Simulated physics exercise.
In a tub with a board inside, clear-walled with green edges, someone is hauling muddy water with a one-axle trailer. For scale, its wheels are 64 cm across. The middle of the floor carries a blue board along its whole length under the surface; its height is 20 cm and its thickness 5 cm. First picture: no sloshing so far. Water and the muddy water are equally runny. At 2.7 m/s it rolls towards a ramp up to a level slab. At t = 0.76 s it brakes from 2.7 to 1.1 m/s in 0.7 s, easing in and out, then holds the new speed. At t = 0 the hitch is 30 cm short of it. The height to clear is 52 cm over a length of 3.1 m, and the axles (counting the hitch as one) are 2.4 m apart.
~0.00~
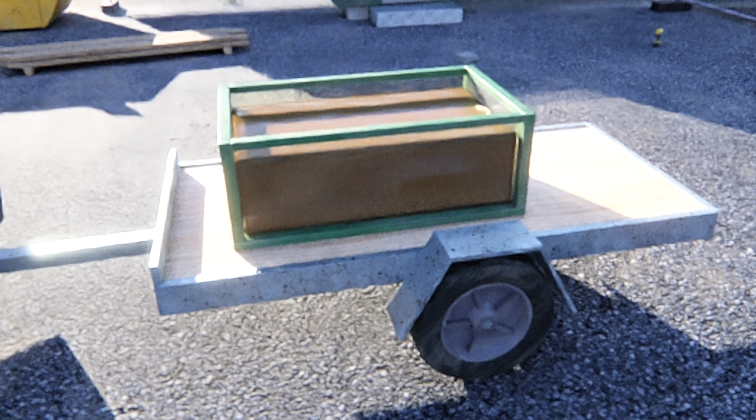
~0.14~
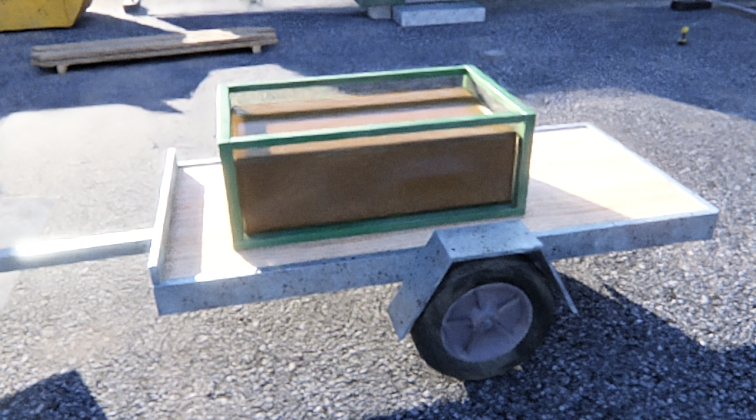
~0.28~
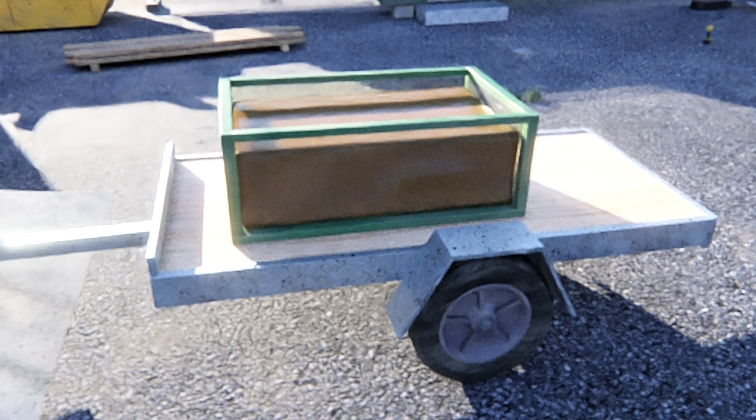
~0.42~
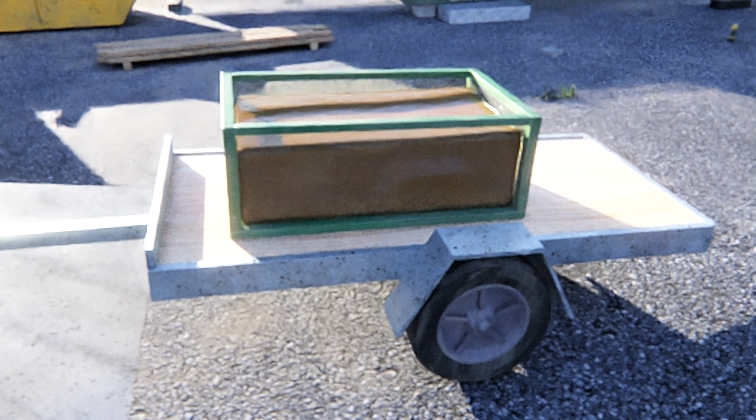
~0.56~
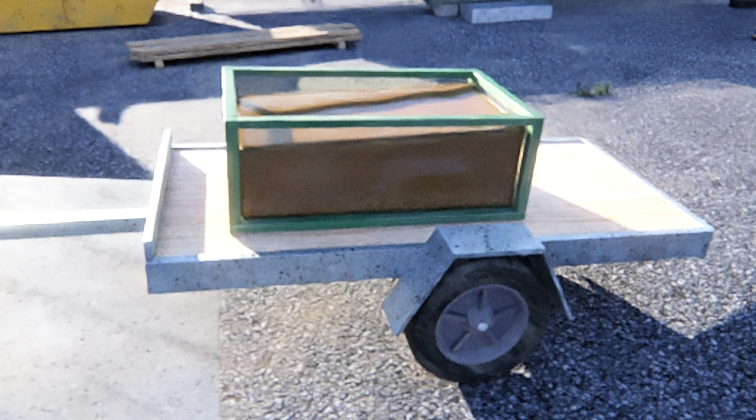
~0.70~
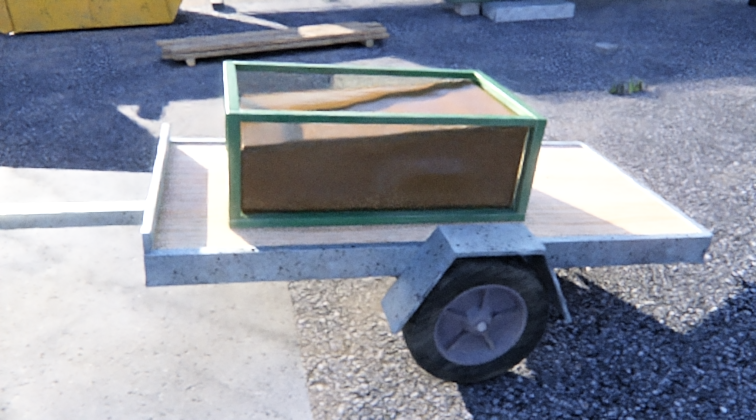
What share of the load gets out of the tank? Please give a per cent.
About 14 per cent.
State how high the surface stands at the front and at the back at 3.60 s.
Height at the front is 26 cm; height at the back is 26 cm.
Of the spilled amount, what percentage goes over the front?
About 20 percent.
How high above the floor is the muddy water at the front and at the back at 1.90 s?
Front level 28 cm, back level 46 cm.
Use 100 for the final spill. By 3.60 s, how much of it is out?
About 100 per cent.
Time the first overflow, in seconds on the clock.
Near 1.7 s.
By 1.90 s the surface is 28 cm up at the front and 45 cm at the back; 2 per cent is out, over the front and the near side.
By 3.60 s the surface is 26 cm up at the front and 26 cm at the back; 14 per cent is out, over the back.
By 5.50 s the surface is 23 cm up at the front and 38 cm at the back; 14 per cent is out, over the back.
By 7.99 s 14 per cent is out, over the back, 43 of 302 litres.
